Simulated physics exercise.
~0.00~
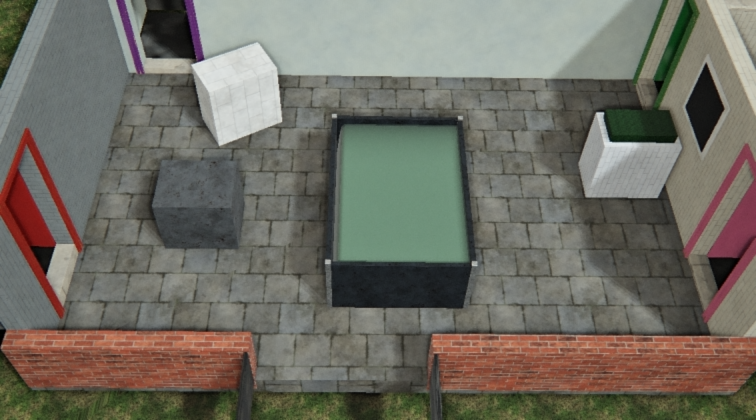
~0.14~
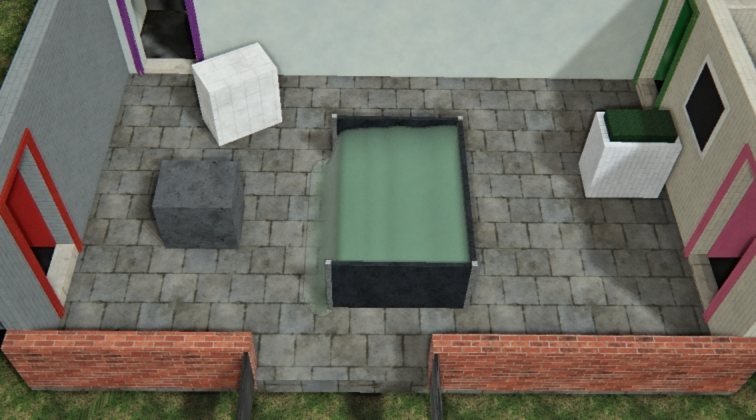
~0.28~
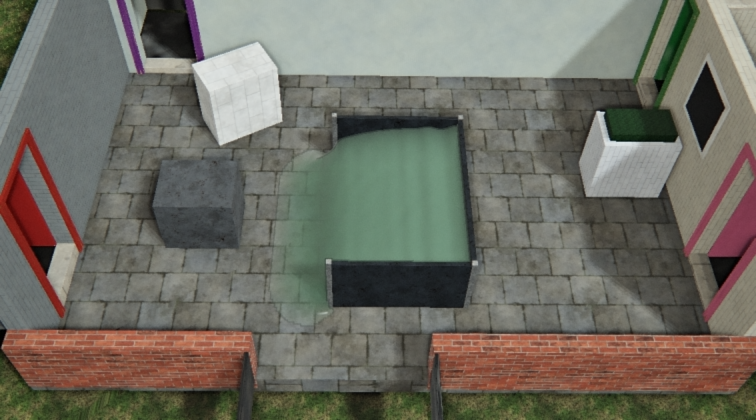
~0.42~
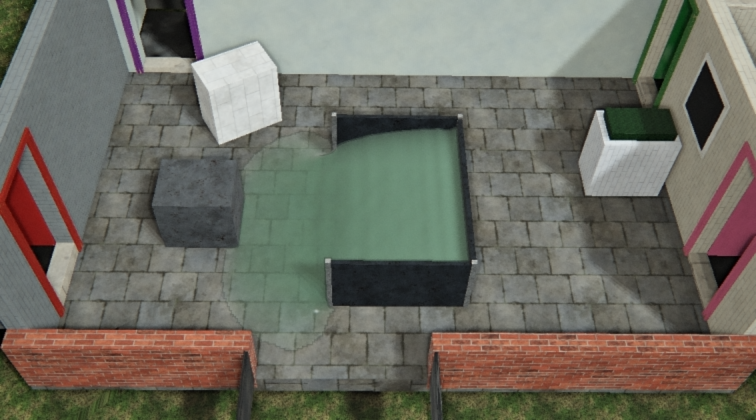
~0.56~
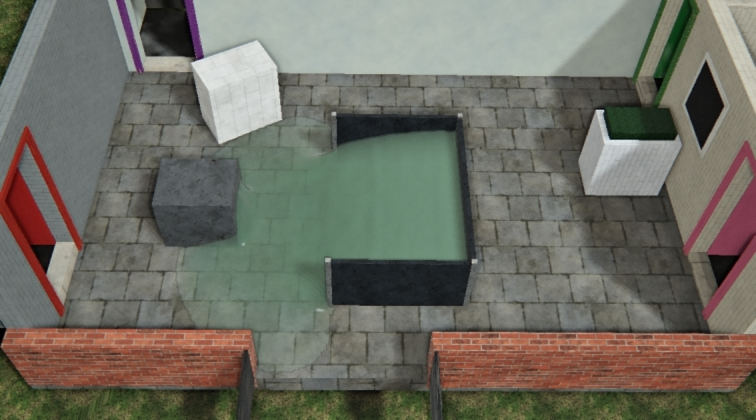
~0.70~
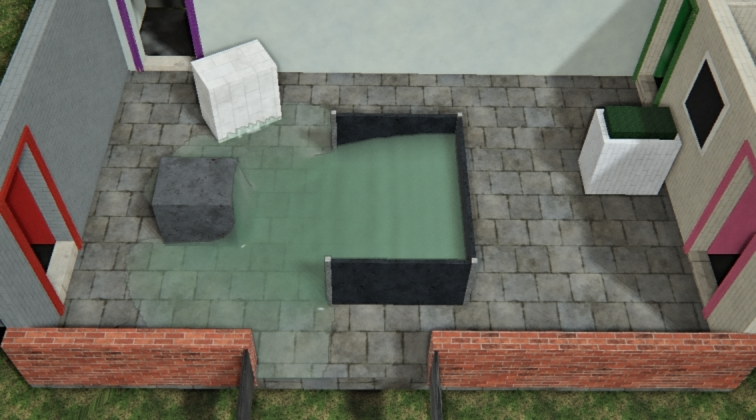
Green water pours from the tank's open left side and spreads around the dark grey block.
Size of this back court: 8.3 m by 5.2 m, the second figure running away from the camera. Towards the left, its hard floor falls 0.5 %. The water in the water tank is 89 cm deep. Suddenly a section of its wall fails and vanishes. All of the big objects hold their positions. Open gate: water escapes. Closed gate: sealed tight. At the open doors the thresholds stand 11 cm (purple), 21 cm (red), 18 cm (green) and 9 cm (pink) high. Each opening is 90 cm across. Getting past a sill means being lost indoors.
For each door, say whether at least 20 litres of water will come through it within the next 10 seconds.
Outcome: The purple door breaks the limit; the red door breaks the limit; the green door remains within the limit; the pink door remains within the limit.
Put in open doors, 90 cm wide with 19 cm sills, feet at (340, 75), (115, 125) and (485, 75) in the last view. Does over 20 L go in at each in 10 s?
The first one doesn't reach it, the second one exceeds it, and the third one doesn't reach it.
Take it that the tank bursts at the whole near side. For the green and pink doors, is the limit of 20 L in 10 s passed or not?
Short answer, against that limit: Green is fine, pink overshoots.
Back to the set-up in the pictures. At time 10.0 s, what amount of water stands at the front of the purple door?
10.0 cm.
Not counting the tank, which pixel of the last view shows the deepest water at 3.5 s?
Position: About (169, 208).
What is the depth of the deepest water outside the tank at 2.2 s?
Roughly 52 cm.
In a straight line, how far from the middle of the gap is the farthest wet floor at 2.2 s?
That's near 4.6 m in a straight line.
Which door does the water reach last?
Pink.
After 1.4 s water covers 35 % of the floor and is deepest (63 cm) near (50, 358); purple door not reached, red door 31 cm at the sill, 44 L in, green door not reached, pink door not reached.
After 2.2 s water covers 40 % of the floor and is deepest (52 cm) near (50, 358); purple door 22 cm at the sill, 14 L in, red door 35 cm at the sill, 100 L in, green door not reached, pink door not reached.
After 3.5 s water covers 55 % of the floor and is deepest (36 cm) near (169, 208); purple door 19 cm at the sill, 89 L in, red door 24 cm at the sill, 135 L in, green door not reached, pink door not reached.
After 6.0 s water covers 75 % of the floor and is deepest (22 cm) near (112, 133); purple door 15 cm at the sill, 284 L in, red door 13 cm at the sill, 145 L in, green door 12 cm at the sill, 0 L in, pink door not reached.
After 10.0 s water covers 90 % of the floor and is deepest (14 cm) near (516, 88); purple door 10 cm at the sill, 303 L in, red door 8 cm at the sill, 145 L in, green door 11 cm at the sill, 0 L in, pink door 1 cm at the sill, 0 L in.
